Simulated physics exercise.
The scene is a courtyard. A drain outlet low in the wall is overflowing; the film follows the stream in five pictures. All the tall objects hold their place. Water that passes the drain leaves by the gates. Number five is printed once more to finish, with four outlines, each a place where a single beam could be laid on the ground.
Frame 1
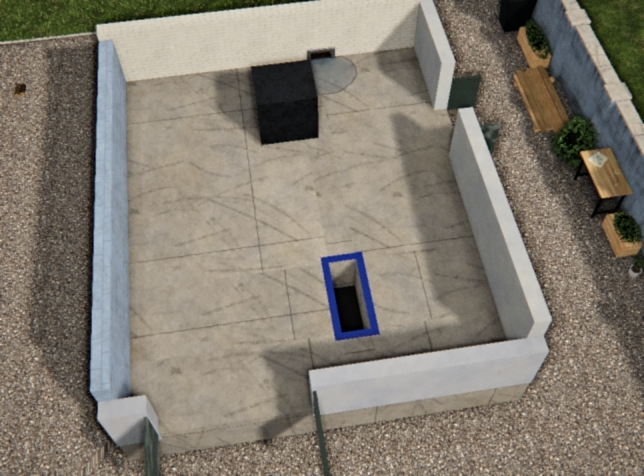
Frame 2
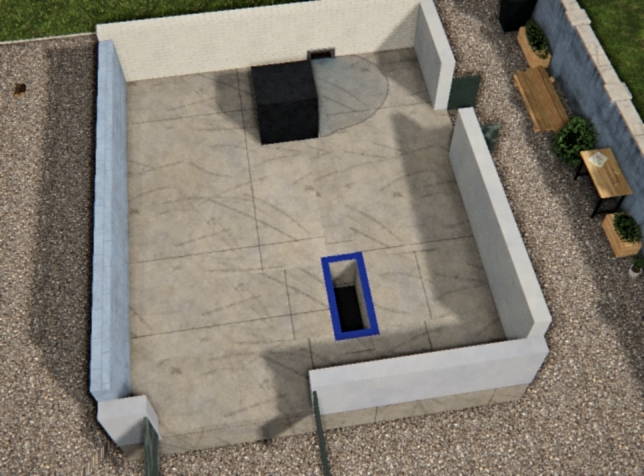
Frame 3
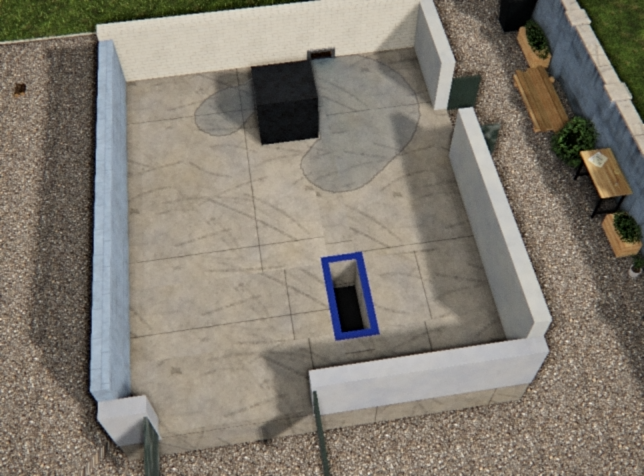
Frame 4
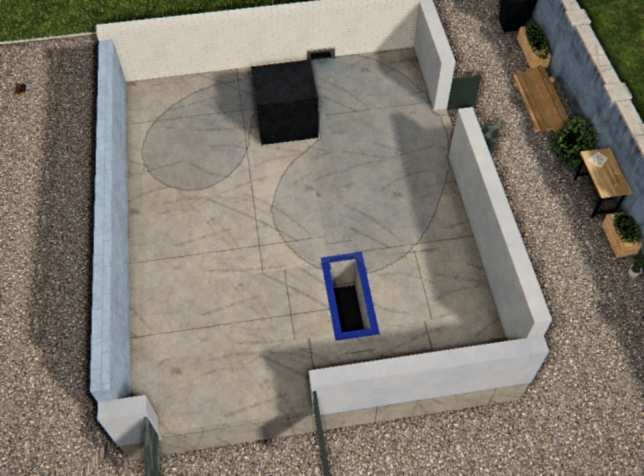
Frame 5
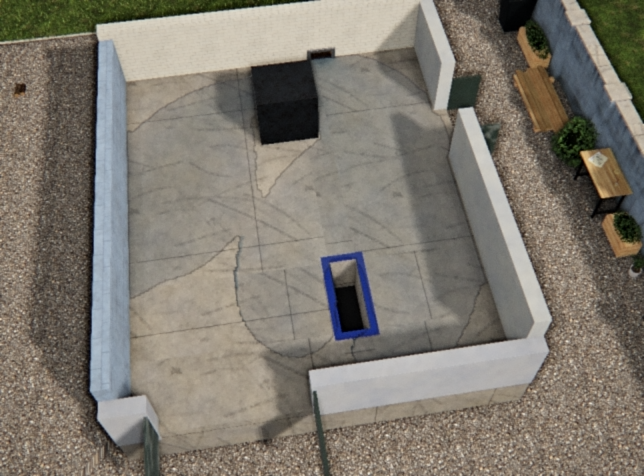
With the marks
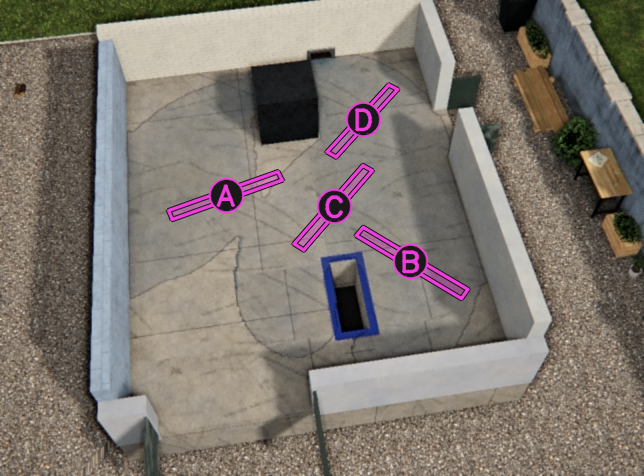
Water spreading across a walled courtyard floor from beside a dark block at the back wall, reaching the blue-edged drain pit.
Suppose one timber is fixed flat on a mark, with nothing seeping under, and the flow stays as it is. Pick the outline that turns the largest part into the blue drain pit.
A.
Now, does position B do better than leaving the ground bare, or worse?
Position B is worse.
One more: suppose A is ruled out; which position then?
That is position B.
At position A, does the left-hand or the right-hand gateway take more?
The left one.
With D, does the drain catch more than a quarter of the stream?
No.
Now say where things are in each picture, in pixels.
Outfall at (321, 54); blue drain pit at (349, 295); open gate at (235, 406); open gate at (441, 133); water covers 3 % of the ground and shows as far out as (343, 85); blue drain pit still dry.
Water covers 8 % of the ground and shows as far out as (349, 123); blue drain pit still dry.
Water covers 18 % of the ground and shows as far out as (321, 186); blue drain pit still dry.
Water covers 36 % of the ground and shows as far out as (373, 261); blue drain pit still dry.
Water covers 61 % of the ground and shows as far out as (445, 331); blue drain pit taking water.
On the marked copy, A from (170, 215) to (280, 175); B from (359, 231) to (464, 293); C from (298, 246) to (367, 168); D from (331, 154) to (393, 87).
Choosing A, about 26 % of the stream runs into the blue drain pit, about 74 % out by the gates.
Choosing B, about 16 % of the stream runs into the blue drain pit, about 84 % out by the gates.
Choosing C, about 11 % of the stream runs into the blue drain pit, about 89 % out by the gates.
Choosing D, about 11 % of the stream runs into the blue drain pit, about 87 % out by the gates.
